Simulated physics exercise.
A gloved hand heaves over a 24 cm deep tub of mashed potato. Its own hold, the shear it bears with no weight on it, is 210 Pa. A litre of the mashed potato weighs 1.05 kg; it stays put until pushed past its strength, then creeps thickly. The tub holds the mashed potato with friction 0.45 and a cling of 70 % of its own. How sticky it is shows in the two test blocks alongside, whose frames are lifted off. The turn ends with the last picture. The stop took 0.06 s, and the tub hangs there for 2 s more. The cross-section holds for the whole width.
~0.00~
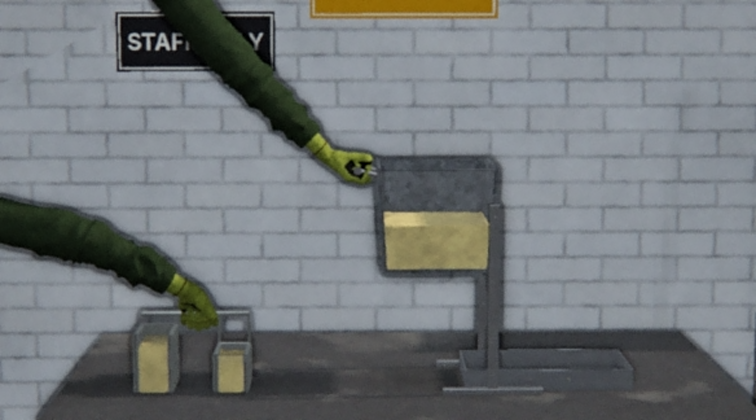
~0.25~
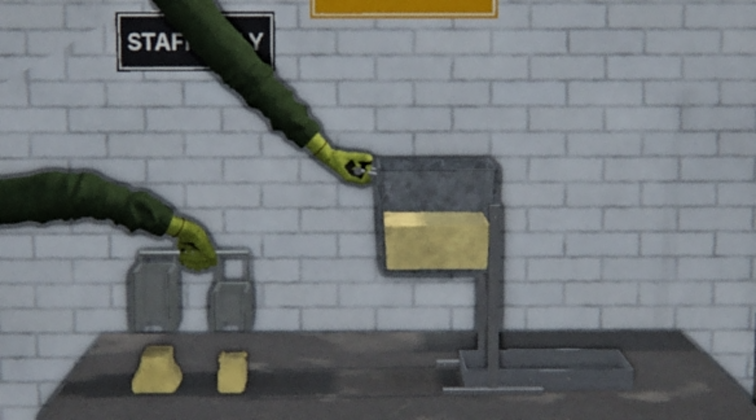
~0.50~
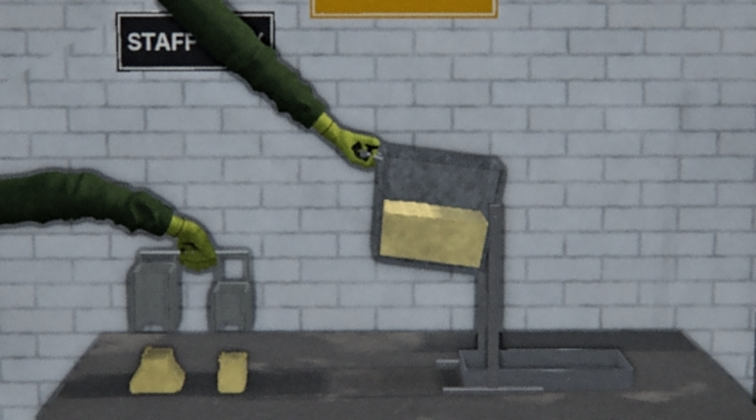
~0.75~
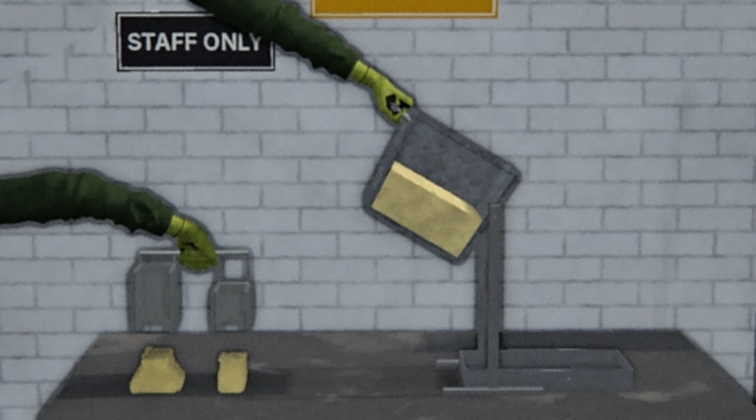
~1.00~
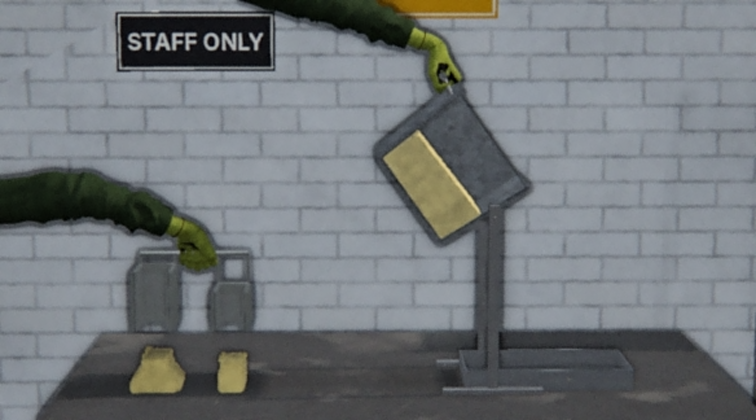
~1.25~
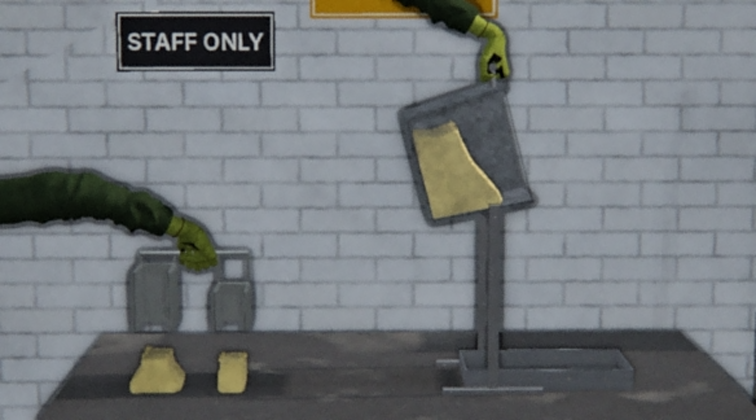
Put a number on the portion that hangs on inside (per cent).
It comes to some 100 %.
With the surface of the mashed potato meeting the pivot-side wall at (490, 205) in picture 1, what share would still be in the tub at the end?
Then about 75 %.
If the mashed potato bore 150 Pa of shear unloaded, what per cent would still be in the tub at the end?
In that case some 95 per cent.
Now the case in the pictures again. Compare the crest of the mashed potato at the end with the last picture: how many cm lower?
Roughly 5 cm.
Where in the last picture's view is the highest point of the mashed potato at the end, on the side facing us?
At about (477, 153).
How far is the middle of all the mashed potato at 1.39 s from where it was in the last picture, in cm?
Some 3 cm.
By 1.39 s, the tub is at 75 degrees and holds 100 %.
By 1.56 s, the tub is at 75 degrees and holds 100 %.
By 1.73 s, the tub is at 75 degrees and holds 100 %.
By 1.90 s, the tub is at 75 degrees and holds 100 %.
By 3.25 s, at the end, the tub is at 75 degrees and holds 100 %.
